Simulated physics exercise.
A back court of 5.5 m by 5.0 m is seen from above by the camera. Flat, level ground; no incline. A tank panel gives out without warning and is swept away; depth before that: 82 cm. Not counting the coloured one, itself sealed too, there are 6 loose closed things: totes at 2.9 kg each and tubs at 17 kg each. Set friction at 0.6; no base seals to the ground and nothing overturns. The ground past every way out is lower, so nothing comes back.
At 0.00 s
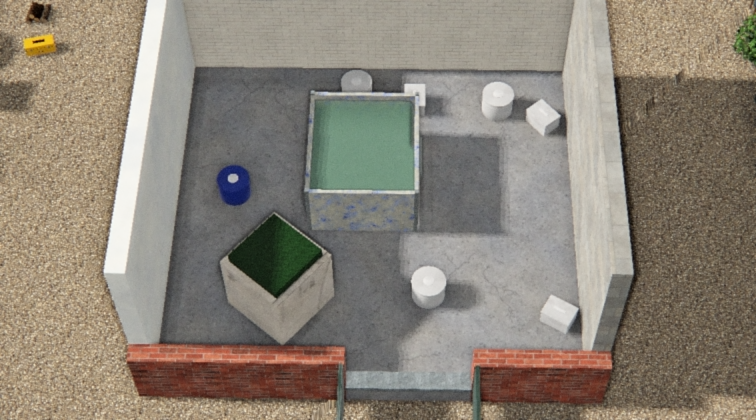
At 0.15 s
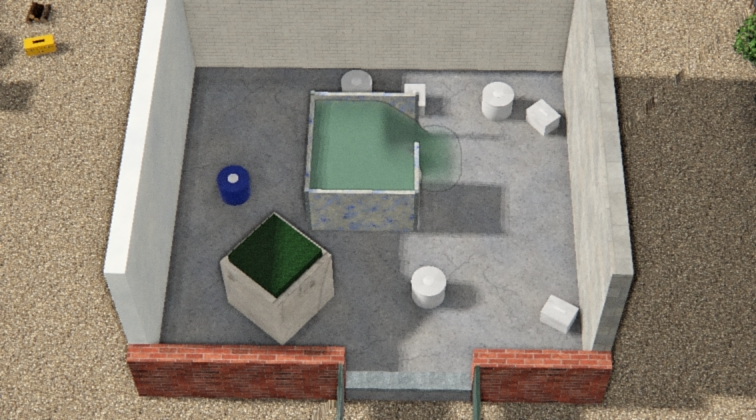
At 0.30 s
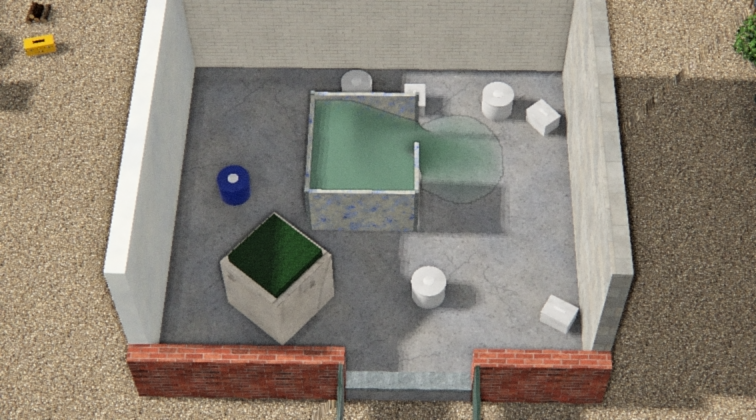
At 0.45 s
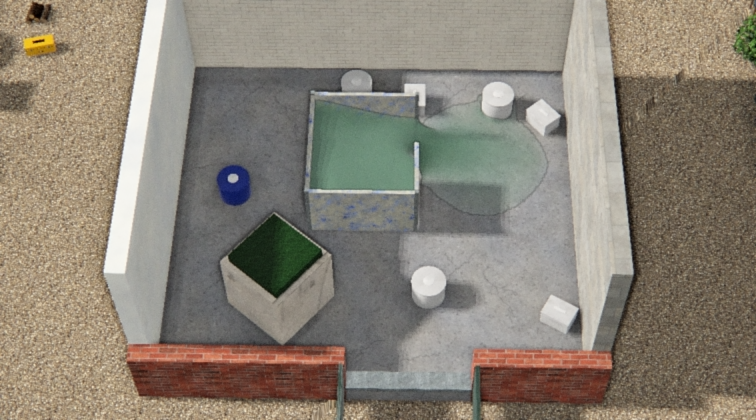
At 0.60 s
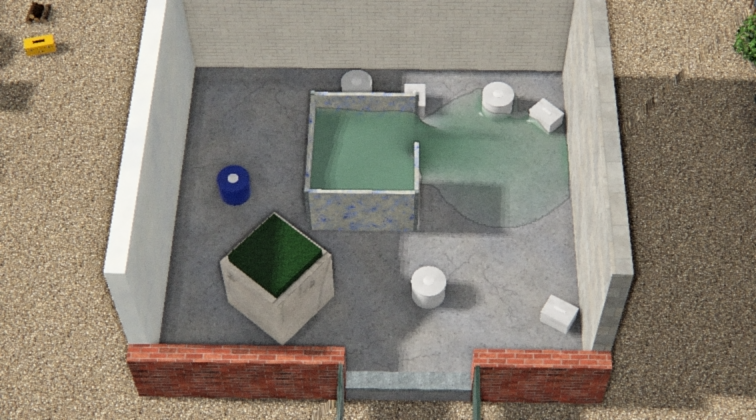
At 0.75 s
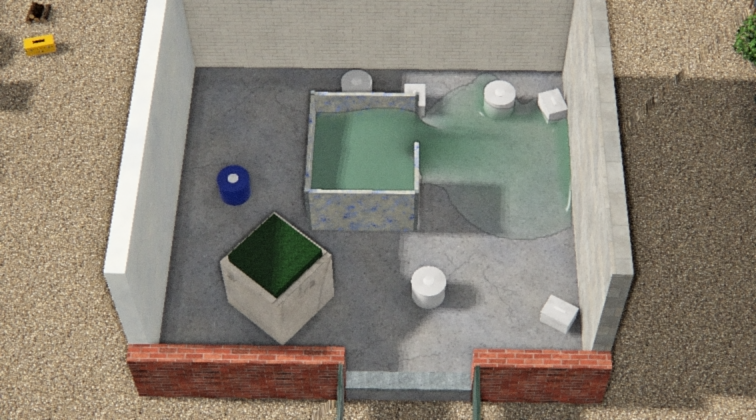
Green water stands in a square, stone-sided tank in a walled grey court, seen from high above. A blue tub sits to the left, an open box with a dark green inside at the lower left, and white tubs and boxes mostly to the right. The water pours through the tank's right side, spreads across the floor to the right wall and nudges the upper-right white box slightly rightward.
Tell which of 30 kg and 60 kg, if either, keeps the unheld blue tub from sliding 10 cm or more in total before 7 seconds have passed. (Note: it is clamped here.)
I'd wager even the lighter one passes.
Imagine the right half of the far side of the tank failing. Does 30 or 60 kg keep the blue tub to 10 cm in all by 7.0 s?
Then, in short, the smaller is plenty.
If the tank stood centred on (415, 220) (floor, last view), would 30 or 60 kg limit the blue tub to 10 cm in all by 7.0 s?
Then, put simply, the lighter one does it.
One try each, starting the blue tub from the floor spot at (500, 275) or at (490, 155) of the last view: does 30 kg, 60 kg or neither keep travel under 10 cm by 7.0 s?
Taking the two tries in order, even the light one works and both fall short.
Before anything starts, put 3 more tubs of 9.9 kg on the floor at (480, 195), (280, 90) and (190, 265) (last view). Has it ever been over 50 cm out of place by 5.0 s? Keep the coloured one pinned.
Taking them one by one: Above the mark; above the mark; below the mark.
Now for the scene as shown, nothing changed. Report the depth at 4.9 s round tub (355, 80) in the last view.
Depth: Near 6 cm.
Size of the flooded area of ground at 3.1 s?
Roughly 14 m2.
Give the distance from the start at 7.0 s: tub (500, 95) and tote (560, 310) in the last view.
Result - first: 300 cm, second: Washed out.
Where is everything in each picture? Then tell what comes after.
In the first frame, the blue tub at (233, 178) rests on the ground; water covers 2.2 m2; 0 of 7 have shifted.
In the second frame, the blue tub at (233, 178) rests on the ground; water covers 2.8 m2; 0 of 7 have shifted.
In the third frame, the blue tub at (233, 178), on the bottom; 3.7 m2 under water; 0 of 7 have shifted.
In the fourth frame, the blue tub at (233, 178), on the bottom; 4.8 m2 under water; 0 of 7 have shifted.
In the fifth frame, the blue tub at (233, 178) rests on the ground; water covers 5.9 m2; 1 of 7 have shifted.
In the sixth frame, the blue tub at (233, 178), on the bottom; 6.7 m2 under water; 1 of 7 have shifted.
After 1.4 s the blue tub would be 0 cm from its start with 30 kg and 0 cm from its start with 60 kg; 0 cm of water round it then.
After 3.1 s the blue tub would be 0 cm from its start with 30 kg and 0 cm from its start with 60 kg; 0 cm of water round it then.
After 4.9 s the blue tub would be 0 cm from its start with 30 kg and 0 cm from its start with 60 kg; 0 cm of water round it then.
After 7.0 s the blue tub would be 0 cm from its start with 30 kg and 0 cm from its start with 60 kg; 5 cm of water round it then.
